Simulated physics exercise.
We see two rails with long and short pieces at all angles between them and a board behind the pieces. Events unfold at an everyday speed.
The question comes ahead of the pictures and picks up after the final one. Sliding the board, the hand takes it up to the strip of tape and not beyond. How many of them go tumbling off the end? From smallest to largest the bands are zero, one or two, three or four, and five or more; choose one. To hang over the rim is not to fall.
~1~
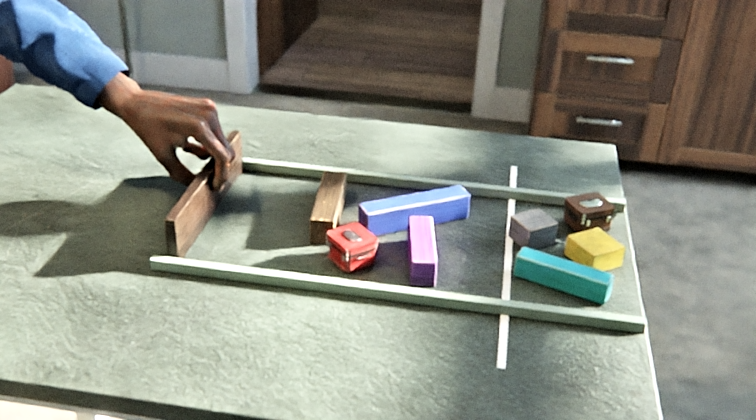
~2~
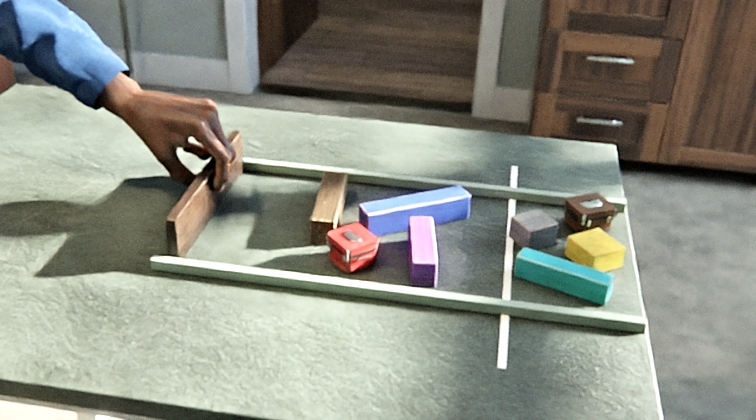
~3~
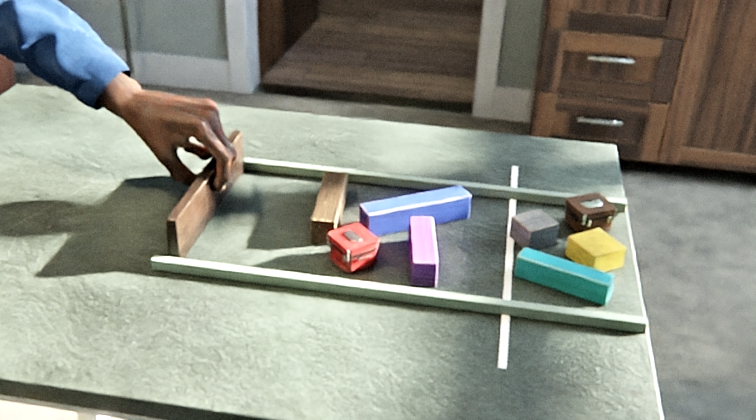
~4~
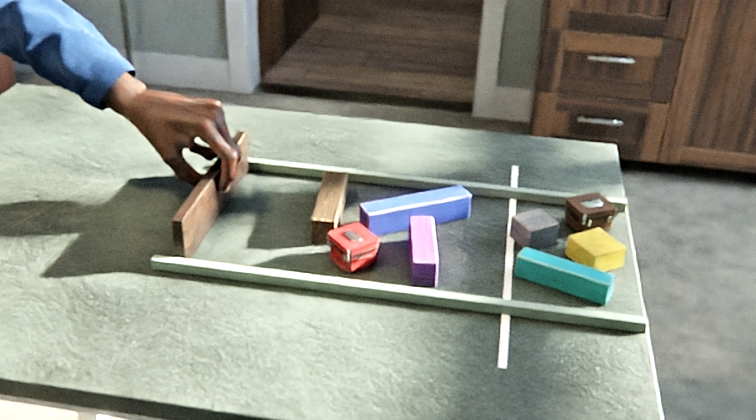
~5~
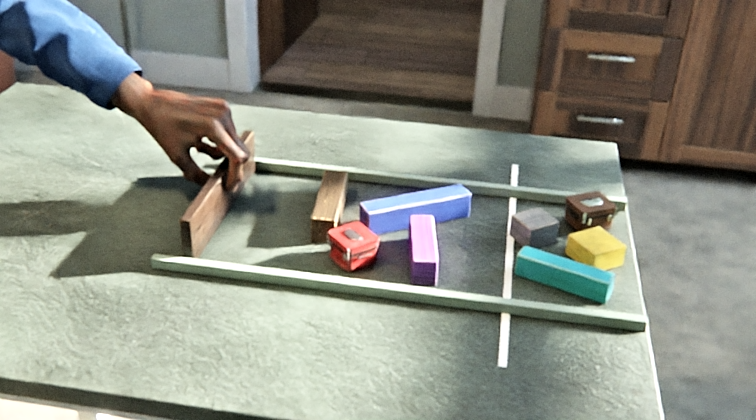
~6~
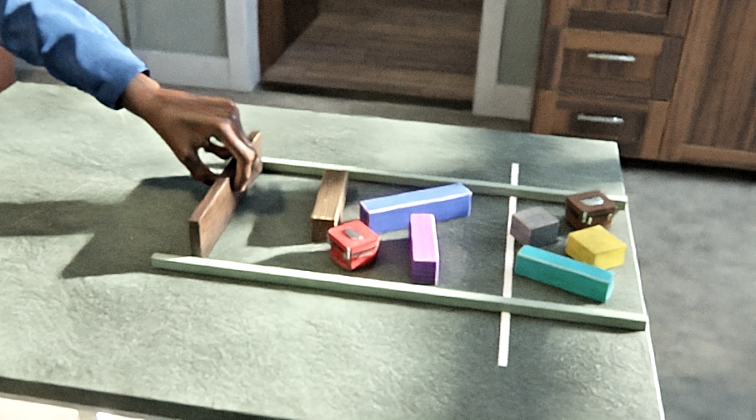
The right band is zero.
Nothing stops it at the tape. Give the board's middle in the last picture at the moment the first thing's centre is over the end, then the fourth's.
First: Around (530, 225). Next: Around (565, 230).
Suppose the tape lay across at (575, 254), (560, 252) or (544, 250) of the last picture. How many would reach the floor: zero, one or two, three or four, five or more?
Trial 1 - either three or four; trial 2 - just one or two; trial 3 - one to two.
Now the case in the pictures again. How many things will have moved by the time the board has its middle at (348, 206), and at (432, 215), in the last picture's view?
Counting first: 3, next 4.
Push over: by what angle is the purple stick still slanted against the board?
The angle is some 0°.
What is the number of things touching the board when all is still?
It's 2.
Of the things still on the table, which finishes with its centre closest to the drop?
It's the turquoise stick.
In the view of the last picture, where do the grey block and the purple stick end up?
The grey block settles near (584, 232); as for the purple stick, near (559, 274).
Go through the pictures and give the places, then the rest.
In the first frame, yellow block (594, 251); brown case (588, 215); turquoise stick (563, 275); board (208, 192); tape (509, 249).
In the second frame, brown case (589, 215); blue stick (415, 212).
In the third frame, turquoise stick (564, 276); red case (353, 249).
In the fourth frame, yellow block (595, 251); purple stick (422, 251).
In the fifth frame, brown case (589, 213); board (222, 192).
In the sixth frame, yellow block (596, 248); brown case (589, 212); turquoise stick (564, 273); board (229, 192); tape (510, 246).
A little later, none off yet; yellow block at rest near (596, 248); brown case at rest near (589, 212); turquoise stick at rest near (564, 273).
When it is over, the number that fall off is zero.
